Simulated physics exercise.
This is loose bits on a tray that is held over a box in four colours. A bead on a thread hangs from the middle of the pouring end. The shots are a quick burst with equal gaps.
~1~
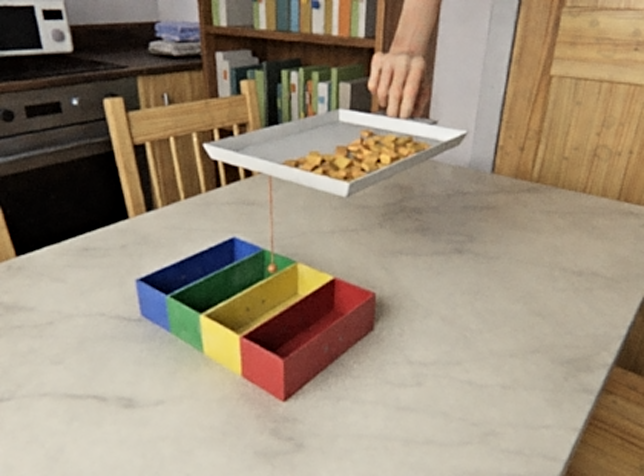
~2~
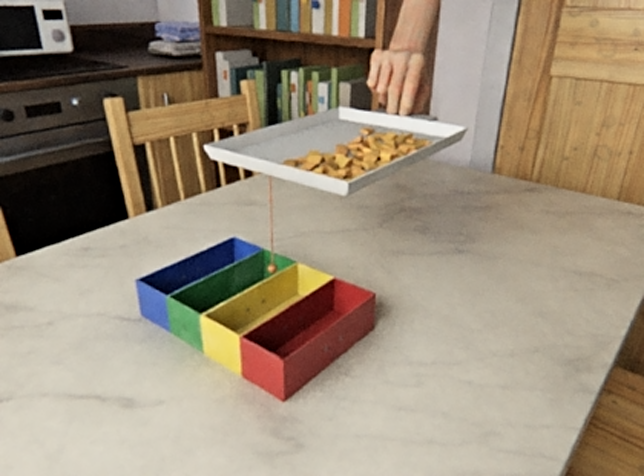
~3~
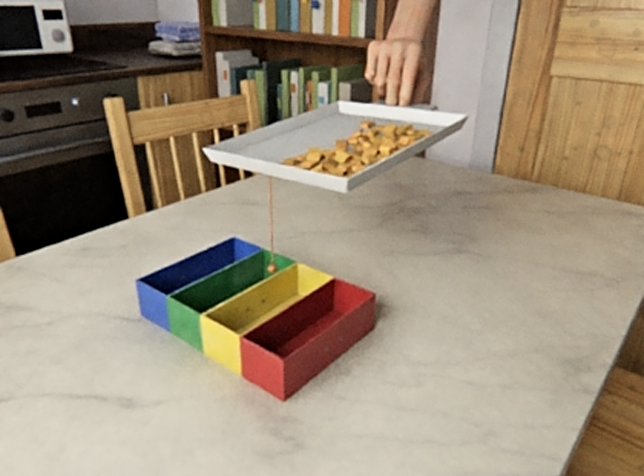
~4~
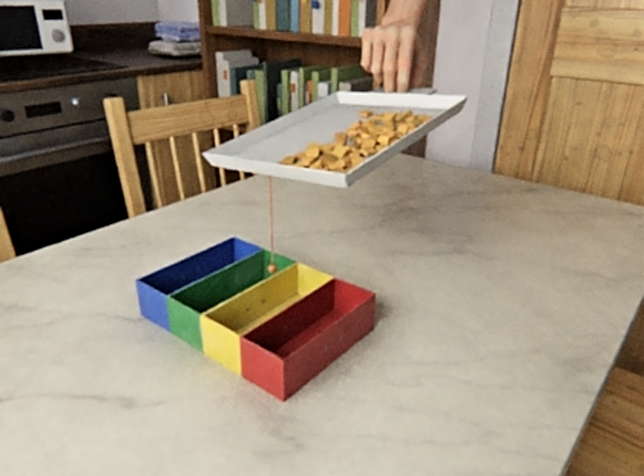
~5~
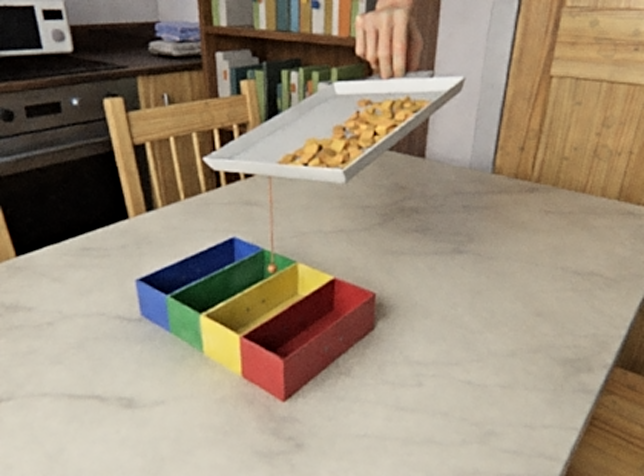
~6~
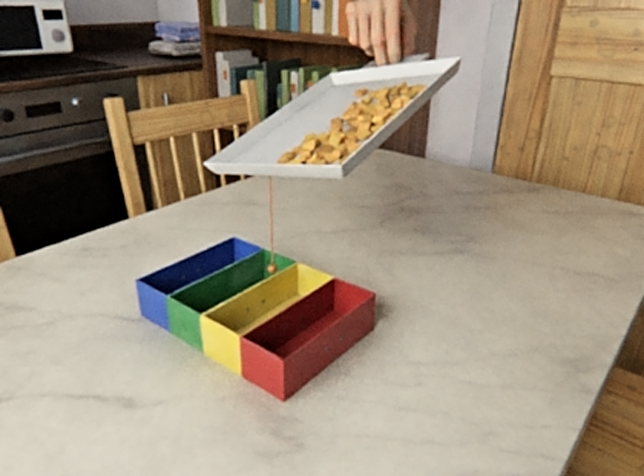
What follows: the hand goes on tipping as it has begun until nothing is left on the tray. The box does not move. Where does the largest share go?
Fullest: The blue cell.
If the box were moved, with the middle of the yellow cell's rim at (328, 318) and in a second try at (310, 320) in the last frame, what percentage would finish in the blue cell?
The first gives 0 %, the second 20 %.
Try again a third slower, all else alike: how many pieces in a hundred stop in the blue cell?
Roughly 80 in a hundred.
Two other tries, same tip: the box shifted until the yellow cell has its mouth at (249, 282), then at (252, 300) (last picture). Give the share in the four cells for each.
About 100 and 100 per cent.
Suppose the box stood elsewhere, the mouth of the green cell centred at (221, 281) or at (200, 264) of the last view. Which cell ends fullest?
In turn: The cell in blue; the green one.
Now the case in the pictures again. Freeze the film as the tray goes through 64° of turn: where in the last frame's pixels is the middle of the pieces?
Roughly at (243, 168).
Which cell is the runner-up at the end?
In second place: The cell in green.
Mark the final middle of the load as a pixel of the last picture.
Around (217, 285).
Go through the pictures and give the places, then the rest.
The first frame shows corners of the pouring end (211, 144) and (347, 181), level; middle of the load (363, 157), cereal squares; bead on its thread (273, 269); blue cell (153, 302); green cell (185, 321); yellow cell (221, 342); red cell (262, 365).
The second frame shows corners of the pouring end (210, 145) and (347, 180), level; middle of the load (363, 155).
The third frame shows corners of the pouring end (210, 148) and (346, 177), tipped barely, lowest at the left corner; middle of the load (363, 149).
The fourth frame shows corners of the pouring end (210, 152) and (344, 172), tipped a little, lowest at the left corner; middle of the load (362, 141).
The fifth frame shows corners of the pouring end (210, 157) and (341, 167), tipped clearly, lowest at the left corner; middle of the load (367, 133).
The sixth frame shows corners of the pouring end (210, 161) and (339, 163), tipped clearly, lowest at the left corner; middle of the load (365, 124); blue cell (153, 302); green cell (185, 321); yellow cell (221, 342); red cell (262, 365).
Just after the last frame, tray tipped steeply; the larger part on the tray; about a tenth falling or outside the box.
A moment on, tray tipped past a quarter turn; about a tenth on the tray; roughly two thirds in the blue cell; roughly a quarter in the green cell; about a tenth falling or outside the box.
Further on, tray tipped past a quarter turn; the larger part in the blue cell; roughly a quarter in the green cell; about a tenth falling or outside the box.
When it is over, tray tipped past a quarter turn; the larger part in the blue cell; roughly a quarter in the green cell; not one in the red cell; not one in the yellow cell; about a tenth outside the box.
